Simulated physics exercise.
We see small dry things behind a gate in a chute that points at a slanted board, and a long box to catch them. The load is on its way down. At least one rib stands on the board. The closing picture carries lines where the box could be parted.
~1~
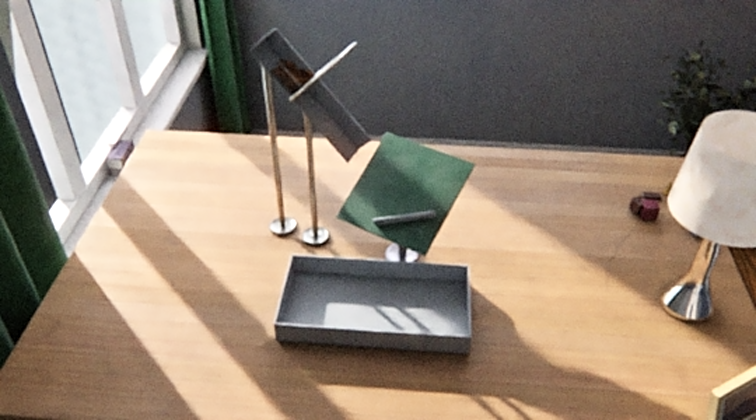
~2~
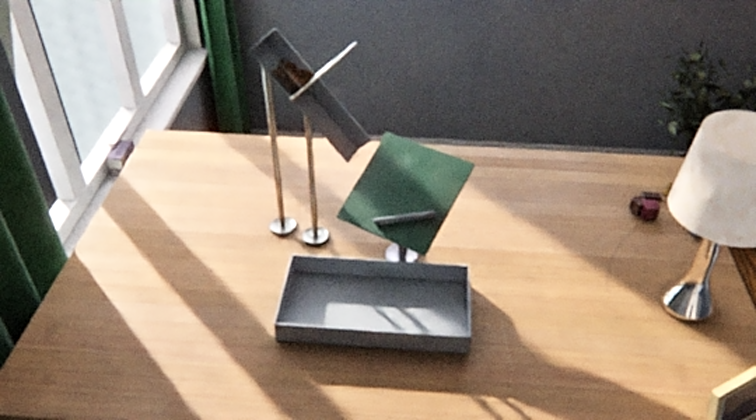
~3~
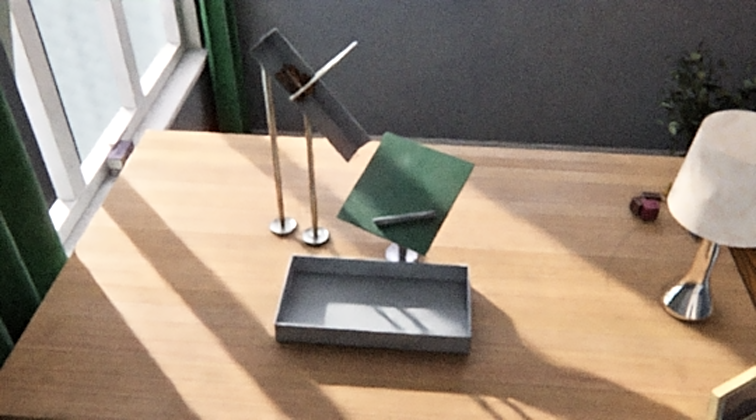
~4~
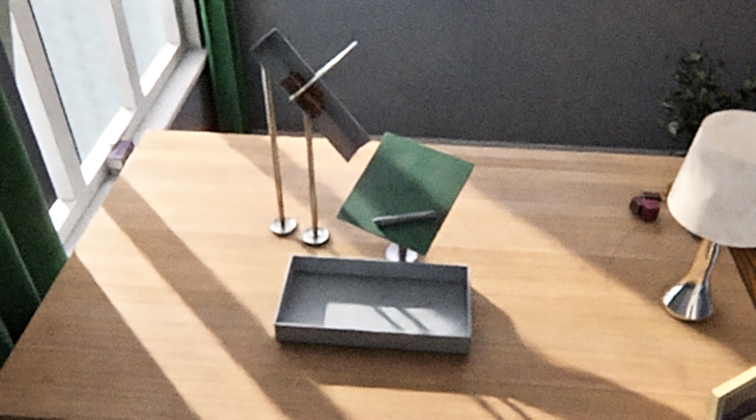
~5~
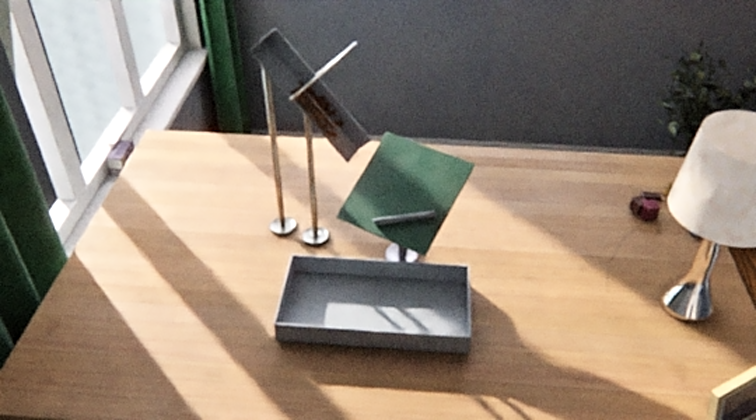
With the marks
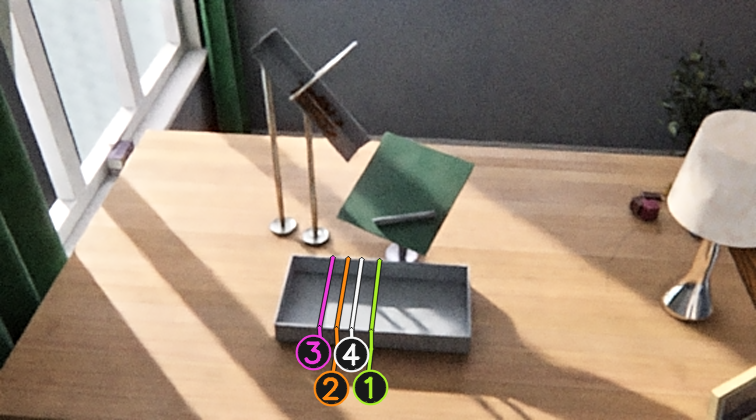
The footage shows small brown pieces sliding down a sloping grey chute past a thin raised gate, moving toward its lower right end, while the tilted green board with one rib and the empty grey box below stay still.
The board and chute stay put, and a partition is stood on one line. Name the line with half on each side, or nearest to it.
2 works best here.
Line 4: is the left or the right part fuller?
More lands on the left.
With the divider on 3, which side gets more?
The right side.
On the marked copy, line 1 crosses the front rim at (371, 330); line 2 crosses the front rim at (336, 328); line 3 crosses the front rim at (319, 326); line 4 crosses the front rim at (351, 329).
With 1, of what is caught, most on the left of the divider, a small part on the right.
With 2, of what is caught, about half on the left of the divider, about half on the right.
With 3, of what is caught, a small part on the left of the divider, most on the right.
With 4, of what is caught, most on the left of the divider, a small part on the right.
